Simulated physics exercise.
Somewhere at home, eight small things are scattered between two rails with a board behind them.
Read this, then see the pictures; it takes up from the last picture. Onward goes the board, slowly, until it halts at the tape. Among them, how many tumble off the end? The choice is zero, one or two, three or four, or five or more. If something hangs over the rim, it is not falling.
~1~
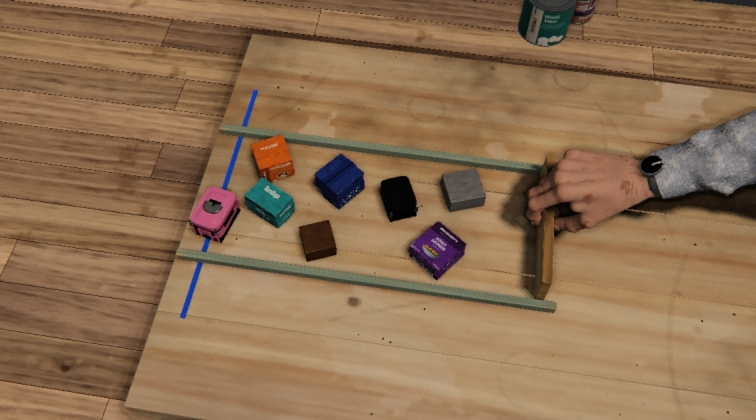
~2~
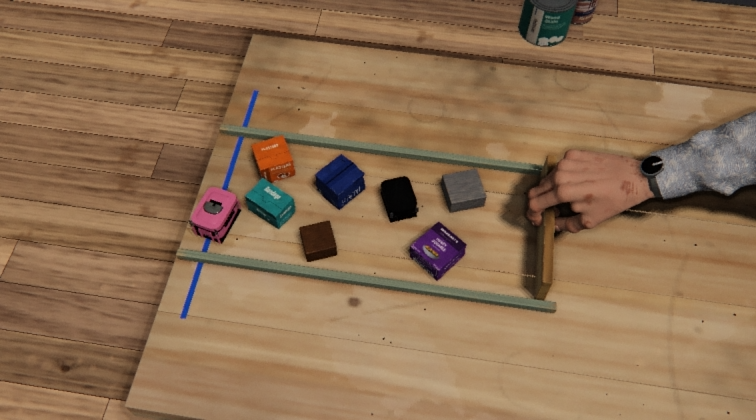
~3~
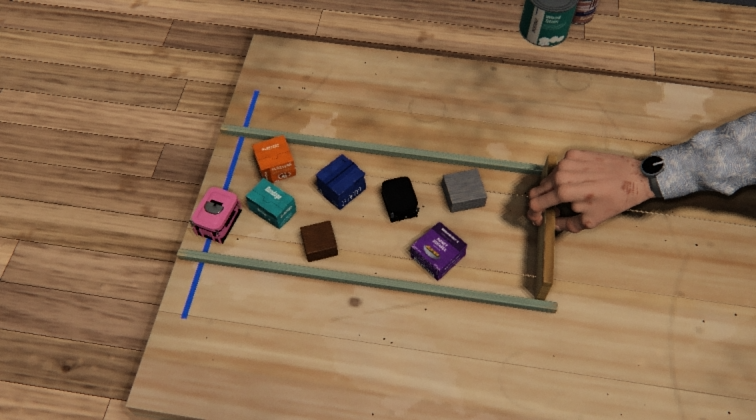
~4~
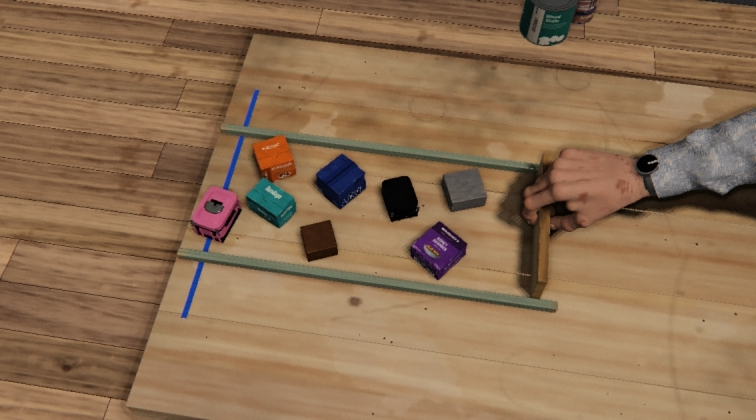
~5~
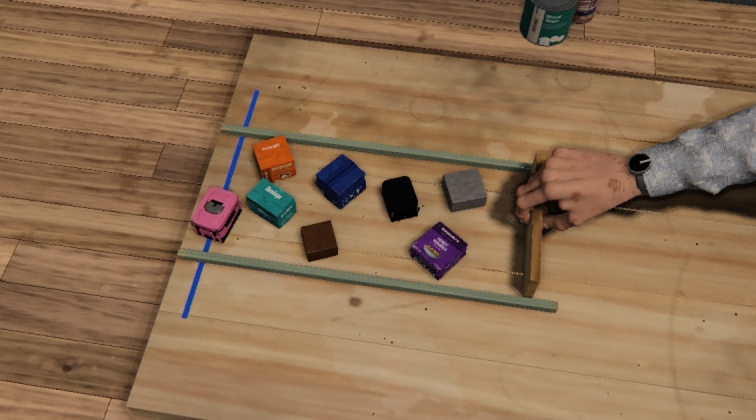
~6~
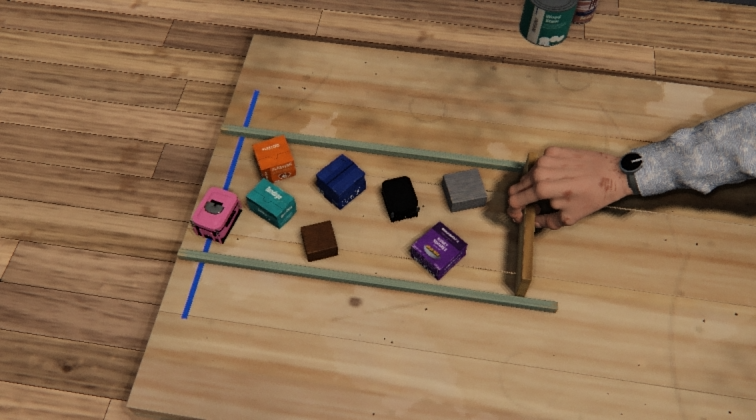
I expect five or more drops over the end.
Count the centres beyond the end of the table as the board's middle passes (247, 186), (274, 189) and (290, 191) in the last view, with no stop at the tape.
Over the end: 5, 2, 0.
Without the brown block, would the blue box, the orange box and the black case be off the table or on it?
Result: Blue box comes off, orange box comes off, black case stays.
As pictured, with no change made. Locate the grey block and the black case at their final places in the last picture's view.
I'd say approximately (217, 153) and then (204, 188).
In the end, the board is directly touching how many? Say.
In total, 3.
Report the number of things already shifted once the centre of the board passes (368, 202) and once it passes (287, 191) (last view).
First 5 and then 8.
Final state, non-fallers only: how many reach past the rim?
3 of them.
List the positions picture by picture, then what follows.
The first picture shows pink case (215, 214); orange box (273, 160); turquoise box (270, 203); board (545, 226); tape (223, 193).
The second picture shows orange box (273, 160); blue box (340, 182).
The third picture shows turquoise box (271, 204); grey block (464, 191).
The fourth picture shows pink case (217, 214); black case (400, 199).
The fifth picture shows orange box (274, 160); purple box (439, 250).
The sixth picture shows pink case (217, 215); orange box (274, 160); turquoise box (272, 204); board (527, 223); tape (224, 193).
Soon after, none off yet; pink case at rest near (217, 215); orange box at rest near (274, 160); turquoise box at rest near (272, 204).
After that, none off yet; pink case at rest near (215, 216); orange box displaced about its own width near (235, 145); turquoise box displaced about its own width near (244, 189).
In the end, the number that fall off is five or more; gone, blue box, brown block, turquoise box, orange box and pink case.
